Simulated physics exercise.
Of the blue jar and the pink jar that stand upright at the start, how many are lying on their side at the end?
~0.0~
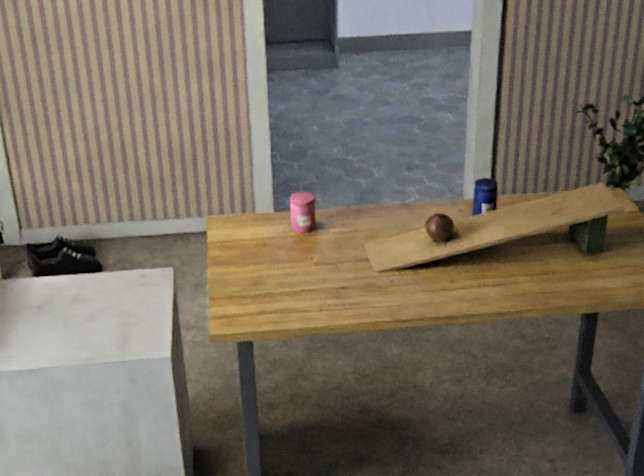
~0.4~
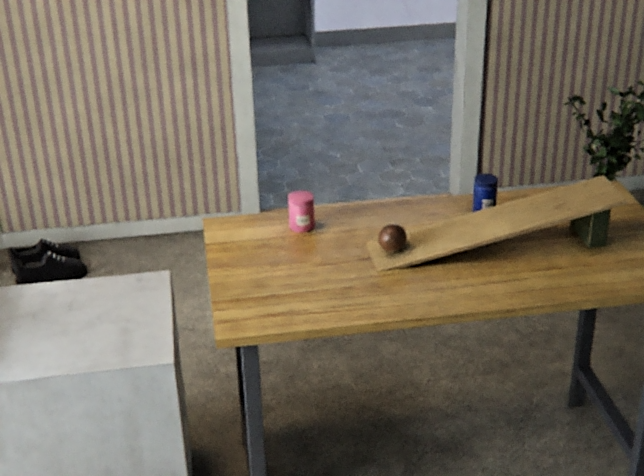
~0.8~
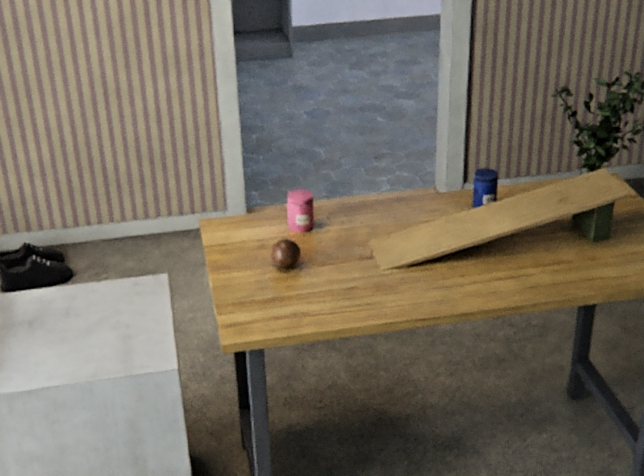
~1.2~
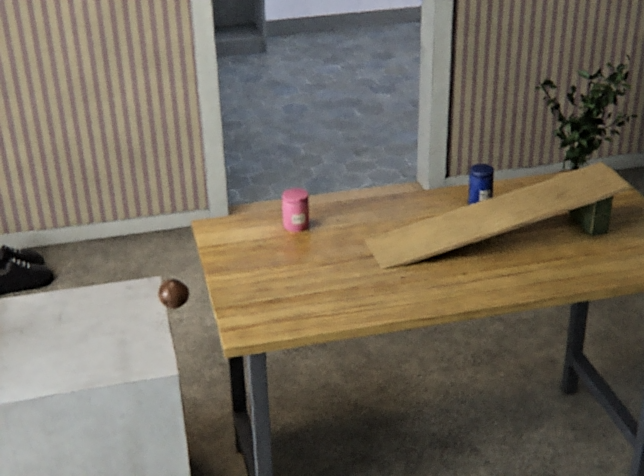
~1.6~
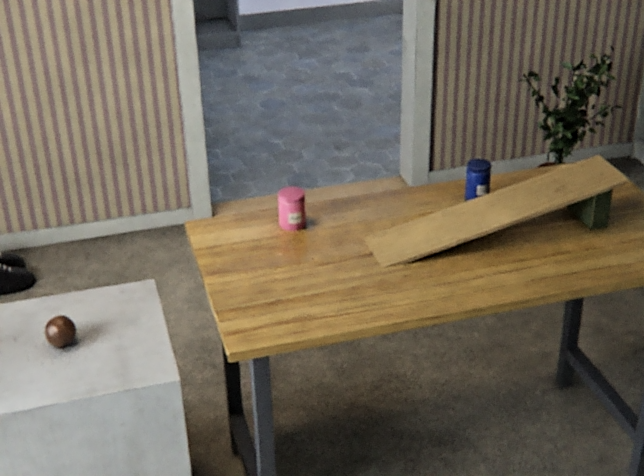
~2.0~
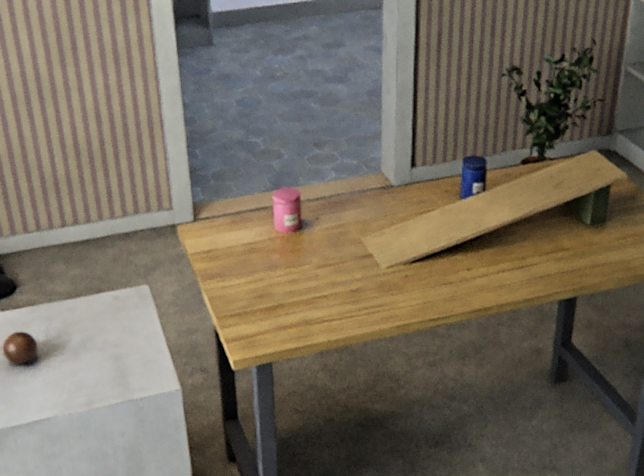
None of them are lying on their side. Both the blue jar and the pink jar are still standing upright on the table.
